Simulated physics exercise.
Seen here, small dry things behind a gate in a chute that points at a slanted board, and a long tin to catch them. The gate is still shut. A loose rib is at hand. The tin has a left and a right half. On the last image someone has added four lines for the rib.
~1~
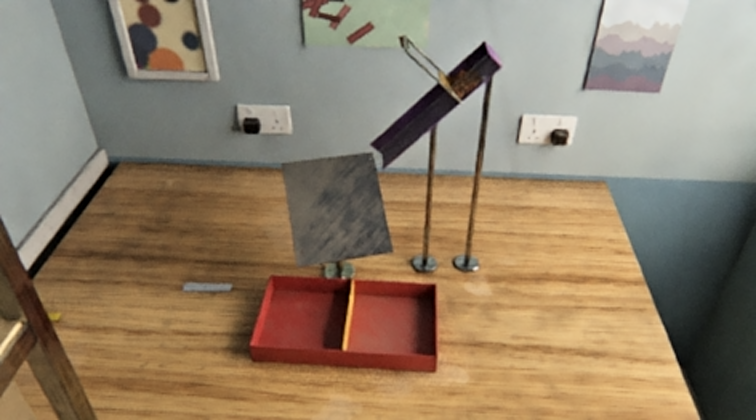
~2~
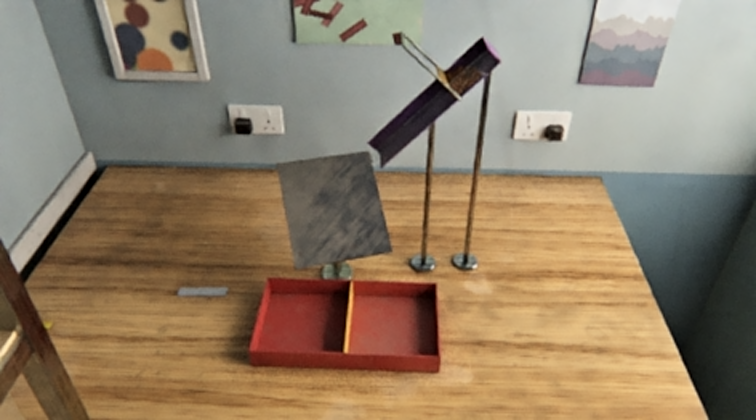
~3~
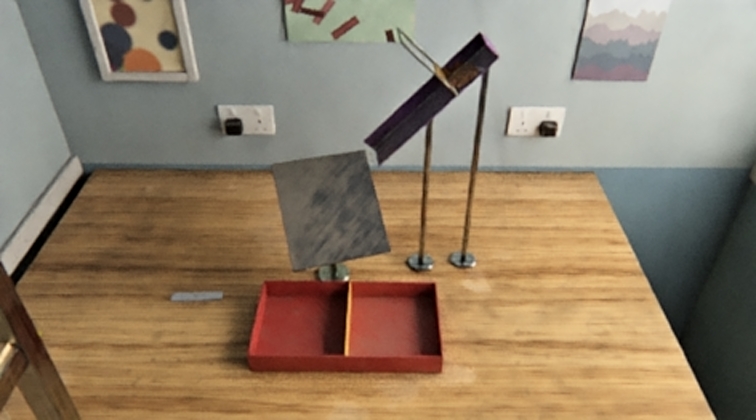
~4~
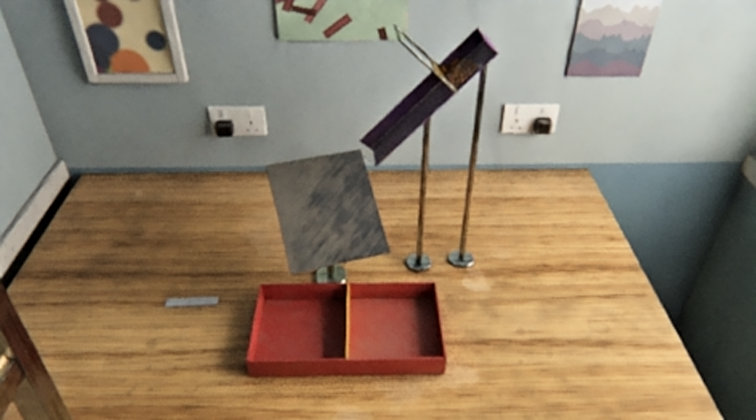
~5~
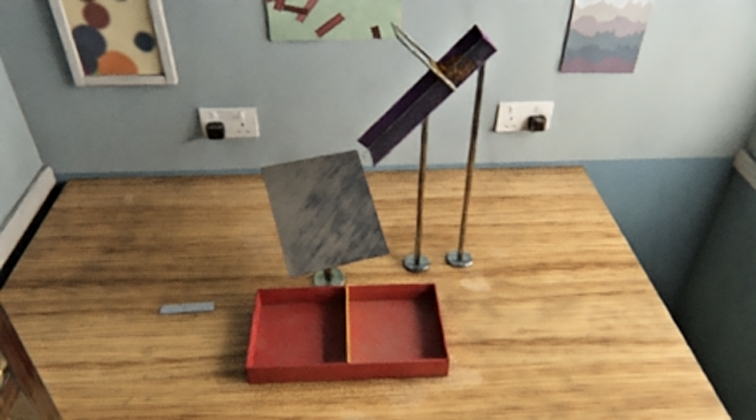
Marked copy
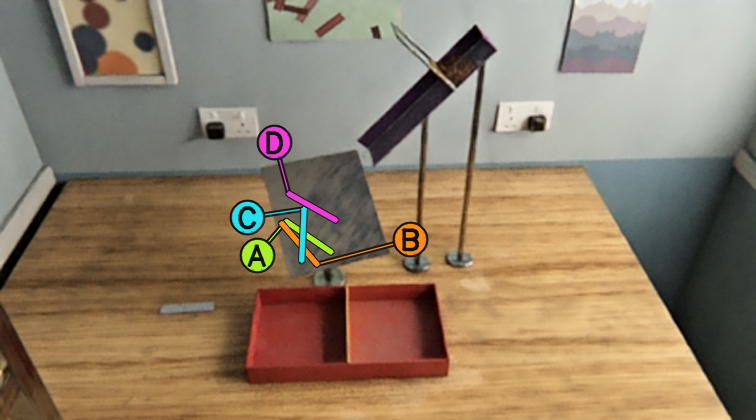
The clip shows a raised purple chute angled toward a tilted grey board behind a divided red tin on a wooden table, a loose grey strip lying to the left; the view drifts slightly while the objects stay still.
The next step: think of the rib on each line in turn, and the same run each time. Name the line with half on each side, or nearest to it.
The best line is B.
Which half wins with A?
Right.
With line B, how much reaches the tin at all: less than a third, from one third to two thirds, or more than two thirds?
More than two thirds.
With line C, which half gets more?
More lands on the left.
On the marked copy, line A from (286, 221) to (331, 252); line B from (281, 223) to (317, 264); line C from (304, 208) to (301, 260); line D from (288, 193) to (335, 220).
Choosing A, of what is caught, about a tenth in the left half, almost all in the right.
Choosing B, of what is caught, roughly a third in the left half, roughly two thirds in the right.
Choosing C, of what is caught, the larger part in the left half, roughly a quarter in the right.
Choosing D, of what is caught, about a tenth in the left half, the larger part in the right.
